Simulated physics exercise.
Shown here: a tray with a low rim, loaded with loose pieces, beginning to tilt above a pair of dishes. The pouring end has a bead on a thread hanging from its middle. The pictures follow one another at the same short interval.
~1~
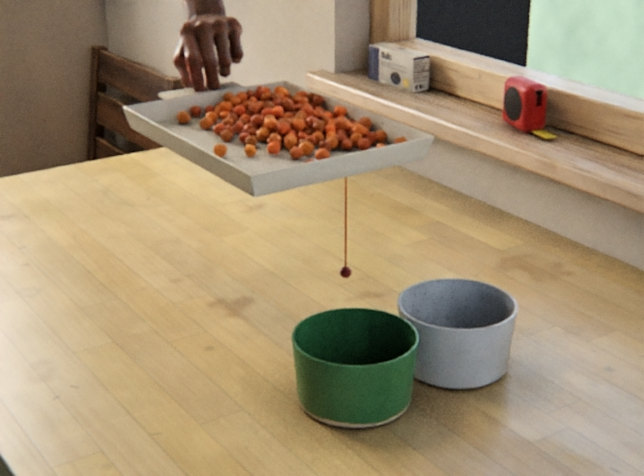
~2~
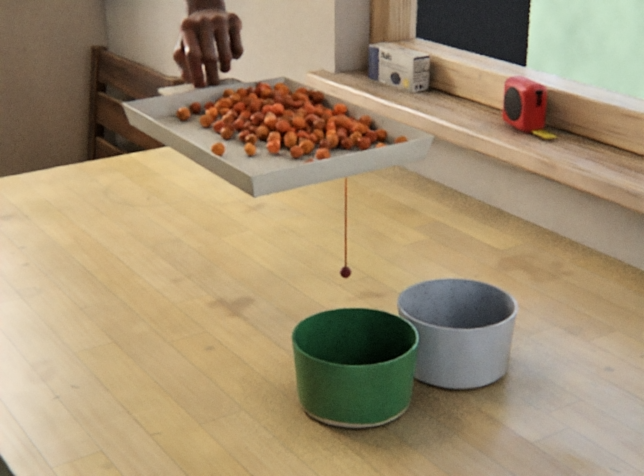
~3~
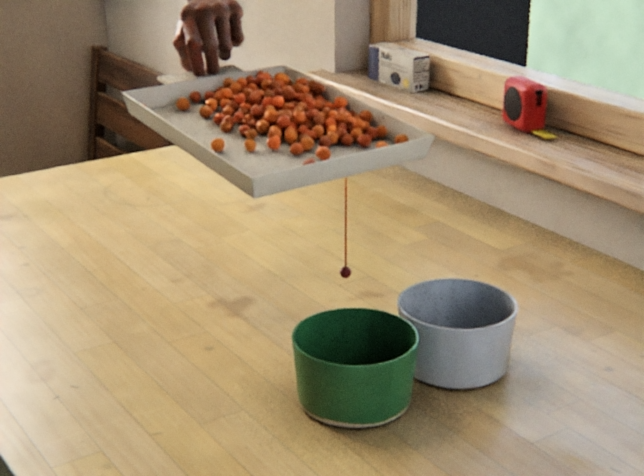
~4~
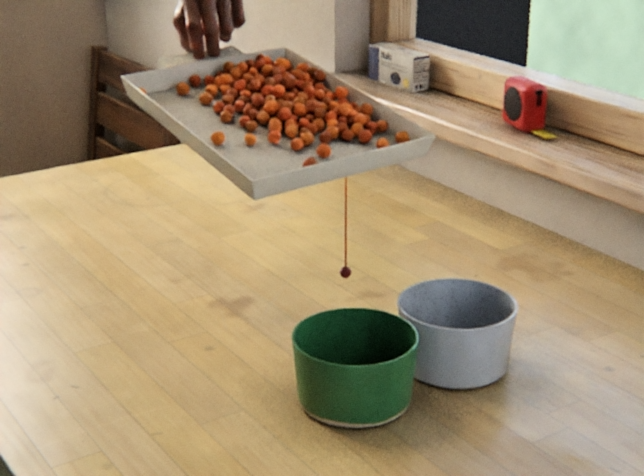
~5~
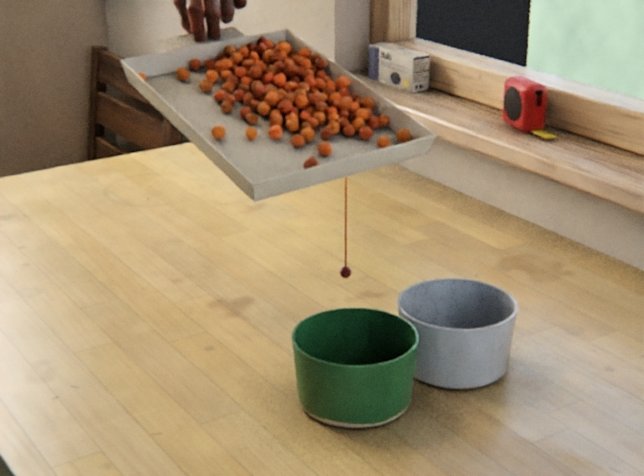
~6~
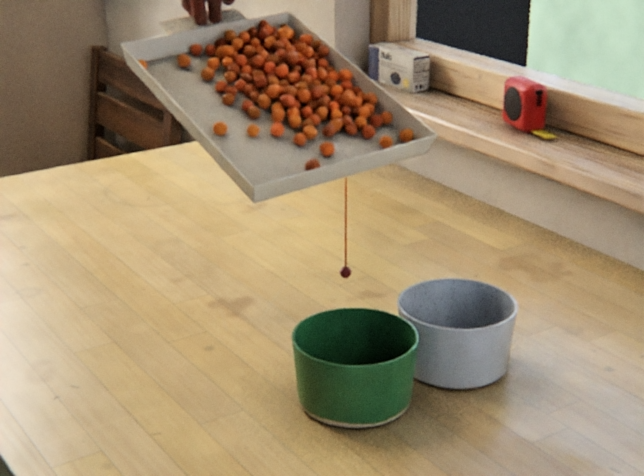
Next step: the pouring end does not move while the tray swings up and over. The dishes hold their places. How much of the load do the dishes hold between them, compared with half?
It looks like most goes in the dishes, when all's done.
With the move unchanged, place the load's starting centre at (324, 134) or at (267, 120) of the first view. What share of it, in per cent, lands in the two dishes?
About 60 %, then about 60 %.
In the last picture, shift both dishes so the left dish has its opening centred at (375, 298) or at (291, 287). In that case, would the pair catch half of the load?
The pair would catch the lesser share the first time and the lesser share the second time.
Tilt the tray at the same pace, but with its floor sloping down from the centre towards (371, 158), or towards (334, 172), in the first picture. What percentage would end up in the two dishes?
Roughly 30 % in the first case and 80 % in the second.
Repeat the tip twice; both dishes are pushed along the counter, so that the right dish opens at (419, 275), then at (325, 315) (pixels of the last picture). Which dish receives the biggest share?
In the first try it's the one on the left, and in the second it's the one on the right.
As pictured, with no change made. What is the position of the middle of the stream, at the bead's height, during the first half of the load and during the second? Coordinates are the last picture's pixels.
Roughly at (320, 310) first, and then at (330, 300).
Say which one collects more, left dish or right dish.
The fuller one is the left side.
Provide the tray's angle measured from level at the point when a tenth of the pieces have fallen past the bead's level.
About 65 degrees.
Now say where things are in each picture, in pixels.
The first picture shows corners of the pouring end (253, 172) and (425, 136), level; middle of the load (291, 121), coated peanuts; left dish (392, 388); right dish (495, 351); bead on its thread (346, 272).
The second picture shows corners of the pouring end (254, 173) and (426, 136), level; middle of the load (291, 119).
The third picture shows corners of the pouring end (254, 174) and (426, 135), tipped barely, lowest at the left corner; middle of the load (292, 111).
The fourth picture shows corners of the pouring end (255, 177) and (427, 134), tipped a little, lowest at the left corner; middle of the load (292, 100).
The fifth picture shows corners of the pouring end (255, 179) and (428, 134), tipped a little, lowest at the left corner; middle of the load (293, 89).
The sixth picture shows corners of the pouring end (256, 182) and (429, 133), tipped clearly, lowest at the left corner; middle of the load (295, 78), about a tenth on the move; left dish (392, 388); right dish (495, 351).
Just after the last frame, tray tipped steeply; the larger part on the tray; about a tenth in the left dish; just a few in the right dish; just a few outside both; about a tenth in the air.
A moment on, tray tipped past a quarter turn; about a tenth on the tray; roughly half in the left dish; about a tenth in the right dish; roughly a quarter outside both; about a tenth in the air.
Further on, tray tipped past a quarter turn; roughly half in the left dish; about a tenth in the right dish; roughly a third outside both.
When it is over, tray tipped past a quarter turn; roughly half in the left dish; about a tenth in the right dish; roughly a third outside both.
